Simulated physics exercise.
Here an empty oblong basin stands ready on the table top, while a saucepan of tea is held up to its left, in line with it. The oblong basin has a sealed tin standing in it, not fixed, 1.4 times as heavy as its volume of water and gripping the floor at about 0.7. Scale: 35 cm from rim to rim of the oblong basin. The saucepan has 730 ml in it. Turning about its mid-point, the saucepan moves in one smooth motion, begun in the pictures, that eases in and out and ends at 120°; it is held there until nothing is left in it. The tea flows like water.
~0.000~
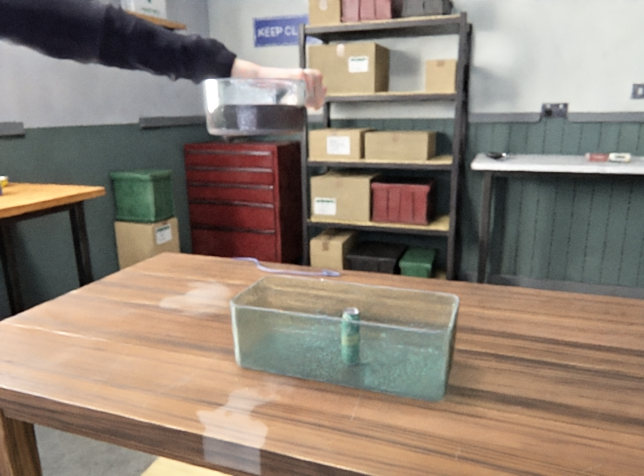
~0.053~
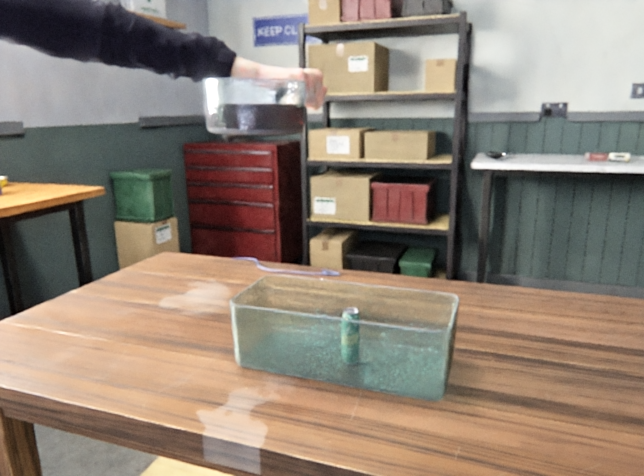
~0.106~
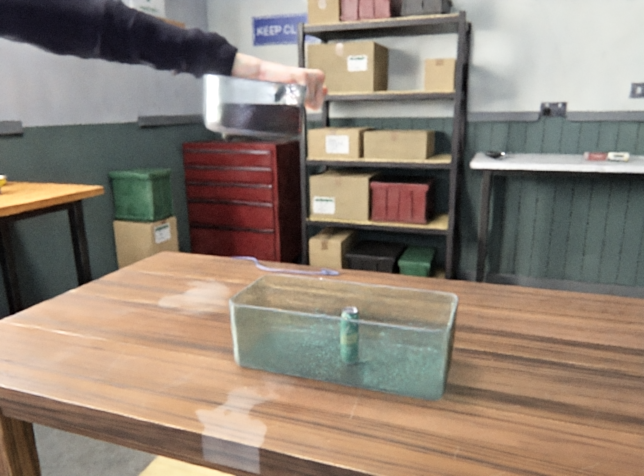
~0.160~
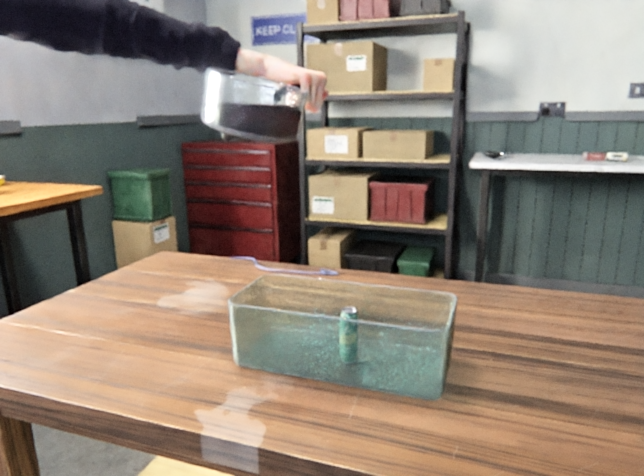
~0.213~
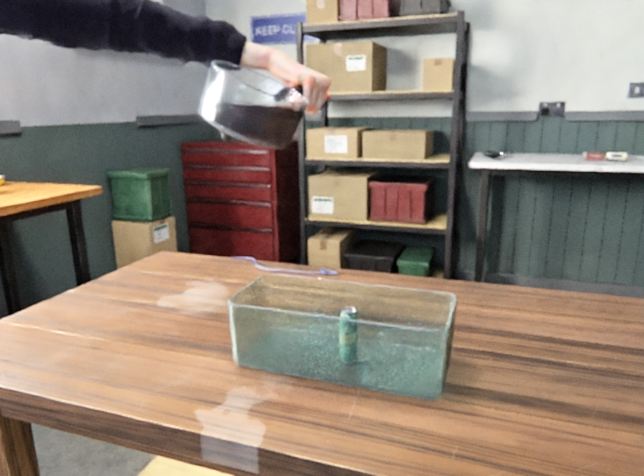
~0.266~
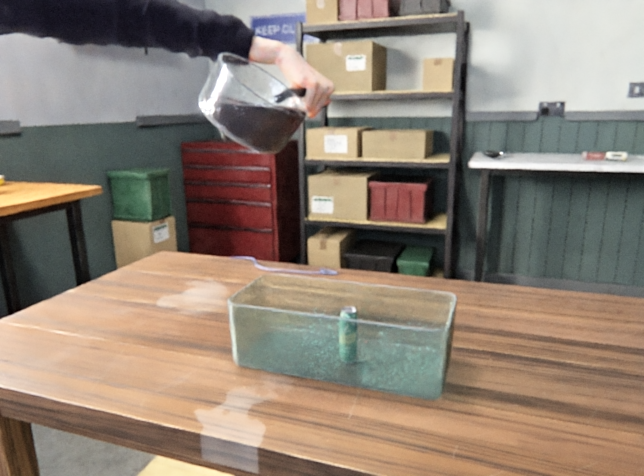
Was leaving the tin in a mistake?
Yes, it gets knocked over.
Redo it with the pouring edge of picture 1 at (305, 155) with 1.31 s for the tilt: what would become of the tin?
It does not tip.
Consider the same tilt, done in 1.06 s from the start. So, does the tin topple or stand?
Well, the tin simply holds firm.
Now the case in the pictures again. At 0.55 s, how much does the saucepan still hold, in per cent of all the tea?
Remaining: Near 20 % of the total.
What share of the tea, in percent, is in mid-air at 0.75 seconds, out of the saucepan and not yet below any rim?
Near 20 percent.
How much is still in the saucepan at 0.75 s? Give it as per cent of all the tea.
2 in a hundred, give or take.
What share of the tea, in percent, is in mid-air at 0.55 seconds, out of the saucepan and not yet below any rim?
Roughly 76 %.
Then, 0.55 s in, the tilt is 106° and 20 per cent is still to pour; the tin stands where it began.
Then, 0.75 s in, the tilt is 120° and 2 per cent is still to pour; the tin stands 1 cm from where it began.
Then, 0.97 s in, the tilt is 120° and 0 per cent is still to pour; the tin leans 45°.
Then, 1.20 s in, the tilt is 120° and 0 per cent is still to pour; the tin lies on its side.
Finally, the tin lies on its side.
